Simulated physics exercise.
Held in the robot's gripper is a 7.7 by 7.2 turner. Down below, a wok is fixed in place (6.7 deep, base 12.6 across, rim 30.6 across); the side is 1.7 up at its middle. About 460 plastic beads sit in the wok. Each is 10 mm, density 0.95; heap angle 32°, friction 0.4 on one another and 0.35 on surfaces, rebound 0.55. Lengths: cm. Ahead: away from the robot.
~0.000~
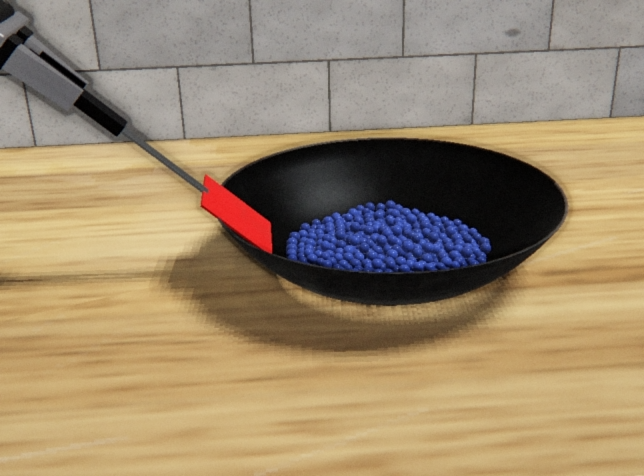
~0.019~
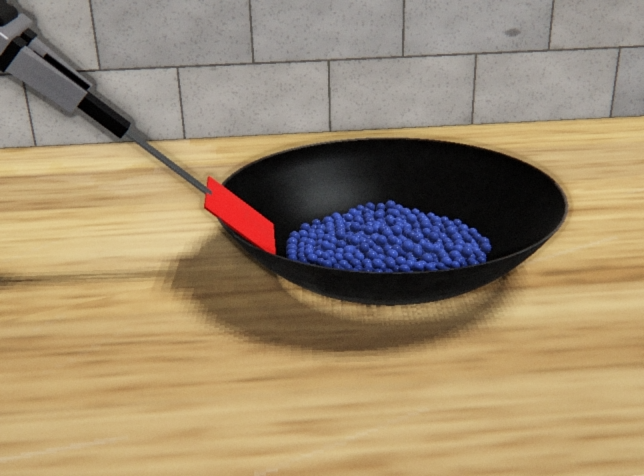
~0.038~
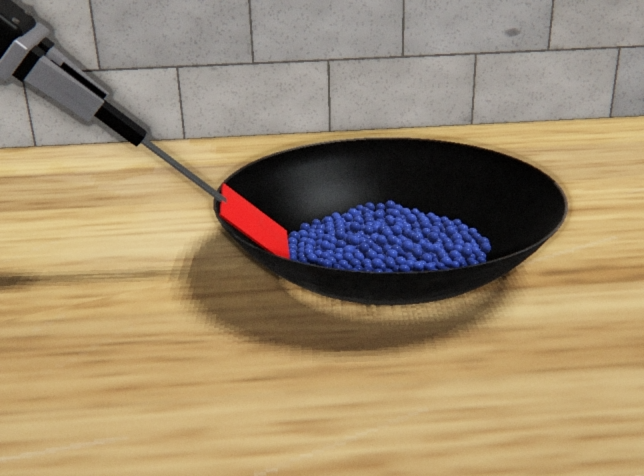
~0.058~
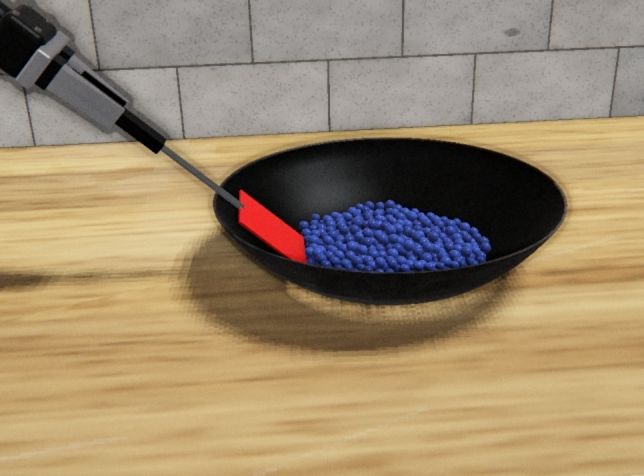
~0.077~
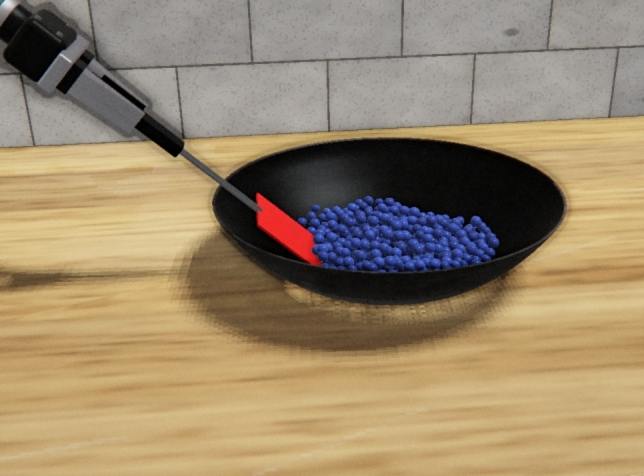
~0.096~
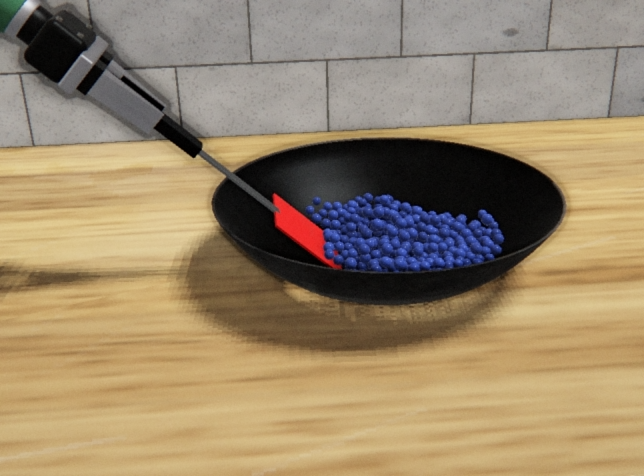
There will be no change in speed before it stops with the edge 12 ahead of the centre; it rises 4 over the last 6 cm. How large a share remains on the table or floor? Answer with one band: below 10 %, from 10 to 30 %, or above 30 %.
From 10 to 30 %.
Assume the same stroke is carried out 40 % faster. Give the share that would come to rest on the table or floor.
I'd reckon close to 25 per cent.
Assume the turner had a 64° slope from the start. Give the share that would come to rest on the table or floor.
Roughly 20 per cent.
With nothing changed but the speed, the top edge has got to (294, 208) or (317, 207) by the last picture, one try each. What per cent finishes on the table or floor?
I'd estimate some 20 and 25 in a hundred.
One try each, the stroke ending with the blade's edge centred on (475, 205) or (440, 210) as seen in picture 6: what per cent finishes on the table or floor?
About 5 and 0 per cent.
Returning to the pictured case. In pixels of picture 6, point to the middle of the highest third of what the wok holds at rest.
Roughly at (465, 236).
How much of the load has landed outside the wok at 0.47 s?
5 %.
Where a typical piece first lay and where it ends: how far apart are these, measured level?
It comes out at about 4 cm.
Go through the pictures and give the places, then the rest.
The first picture shows turner top edge at (203, 189), sloping 43°; upper third of the load around (387, 243), from x 290 to 485, top at y 205; 462 in the wok.
The second picture shows turner top edge at (206, 191), sloping 43°; upper third of the load around (387, 243), from x 290 to 485, top at y 205.
The third picture shows turner top edge at (221, 199), sloping 43°; upper third of the load around (386, 243), from x 290 to 485, top at y 205.
The fourth picture shows turner top edge at (240, 205), sloping 43°; upper third of the load around (379, 240), from x 305 to 485, top at y 205.
The fifth picture shows turner top edge at (257, 209), sloping 43°; upper third of the load around (383, 236), from x 300 to 495, top at y 200.
The sixth picture shows turner top edge at (275, 209), sloping 43°; upper third of the load around (386, 235), from x 300 to 500, top at y 200; 462 in the wok.
By 0.17 s, sloping 43°, highest piece 7 above the table; 462 in the wok.
By 0.24 s, sloping 43°, highest piece 6 above the table; 462 in the wok.
By 0.47 s, sloping 43°, highest piece 12 above the table; 389 in the wok, 17 on the table or floor, 56 on the blade or in flight.
By 1.52 s, sloping 43°, highest piece 4 above the table; 389 in the wok, 73 on the table or floor.
Final count, 389 in the wok, 73 on the table or floor. That is 16 % on the table or floor.
